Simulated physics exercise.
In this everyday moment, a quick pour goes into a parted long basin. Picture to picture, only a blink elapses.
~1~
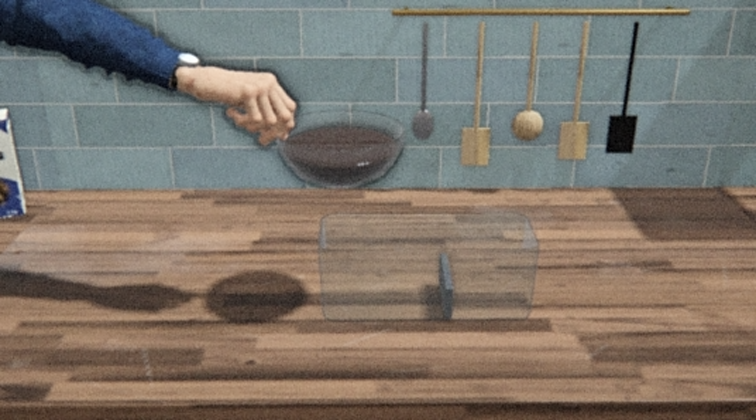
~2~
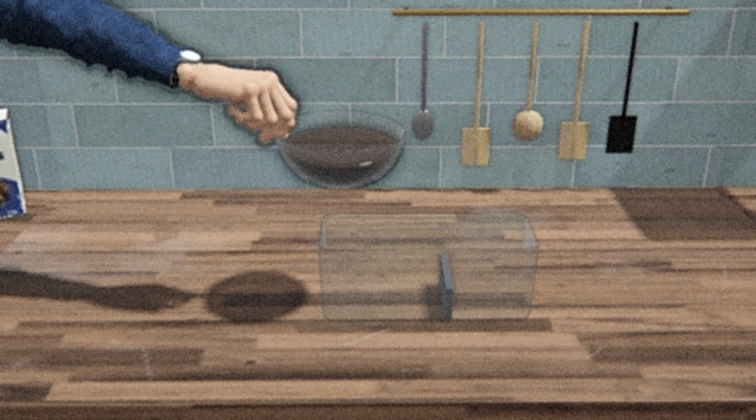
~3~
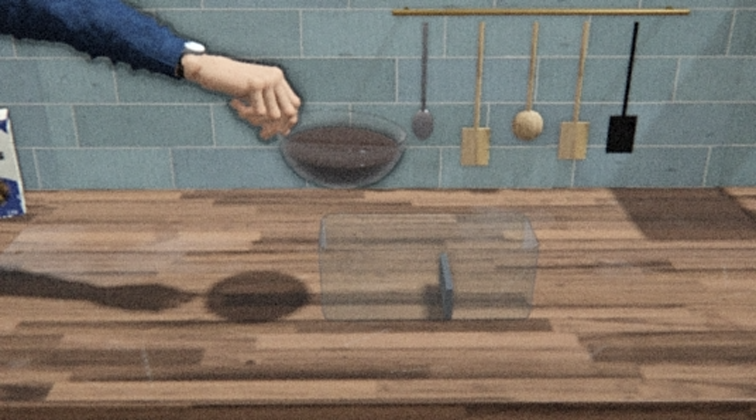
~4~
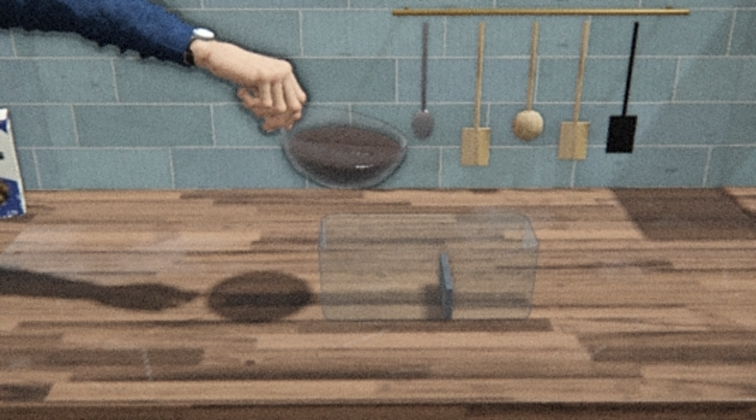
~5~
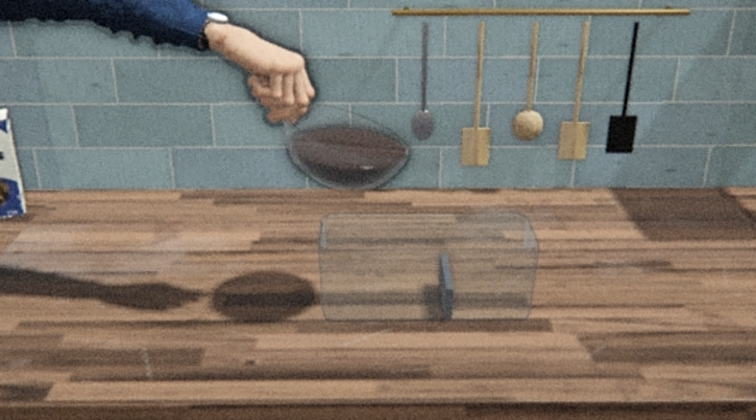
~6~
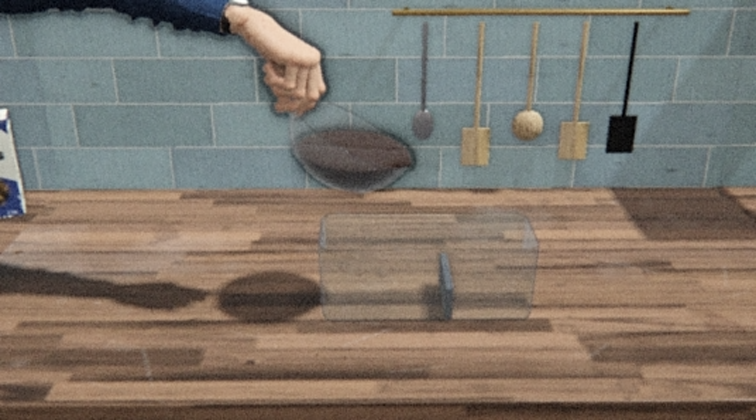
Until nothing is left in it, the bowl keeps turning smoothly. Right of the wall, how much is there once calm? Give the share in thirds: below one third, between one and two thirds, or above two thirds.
The share is below one third.
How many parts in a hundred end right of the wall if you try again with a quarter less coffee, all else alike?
I'd put it at around 10 %.
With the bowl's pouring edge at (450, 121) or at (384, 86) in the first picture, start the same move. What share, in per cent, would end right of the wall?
You'd get around 70 per cent and then around 10 per cent.
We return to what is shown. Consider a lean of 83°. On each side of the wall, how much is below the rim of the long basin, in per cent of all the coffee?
Split: Left 30 per cent, right 20 per cent.
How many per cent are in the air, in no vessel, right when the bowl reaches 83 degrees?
Estimate: Some 30 per cent.
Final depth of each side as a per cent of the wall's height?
Close to 50 for the left and 30 for the right.
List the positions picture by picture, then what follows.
The first picture shows tilt 0°; pouring edge (404, 130); surface from (282, 145) to (399, 144); the long basin's rim runs from (320, 232) to (533, 231); the wall's top is at (446, 271).
The second picture shows tilt 1°; pouring edge (405, 132); surface from (283, 144) to (399, 145).
The third picture shows tilt 5°; pouring edge (406, 136); surface from (284, 142) to (400, 147).
The fourth picture shows tilt 11°; pouring edge (408, 142); surface from (287, 141) to (402, 149).
The fifth picture shows tilt 19°; pouring edge (408, 151); surface from (291, 141) to (406, 150).
The sixth picture shows tilt 29°; pouring edge (407, 162); surface from (295, 144) to (408, 157); 2 per cent is over the edge.
A moment on, the tilt is 83° and 18 per cent is still to pour, 28 is left of the wall and 21 right of it.
Next, the tilt is 103° and 0 per cent is still to pour, 66 is left of the wall and 24 right of it.
Then the tilt is 103° and 0 per cent is still to pour, 67 is left of the wall and 26 right of it.
Later the tilt is 103° and 0 per cent is still to pour, 67 is left of the wall and 26 right of it.
Finally, 67 per cent lies left of the wall, 26 right of it and 7 outside.
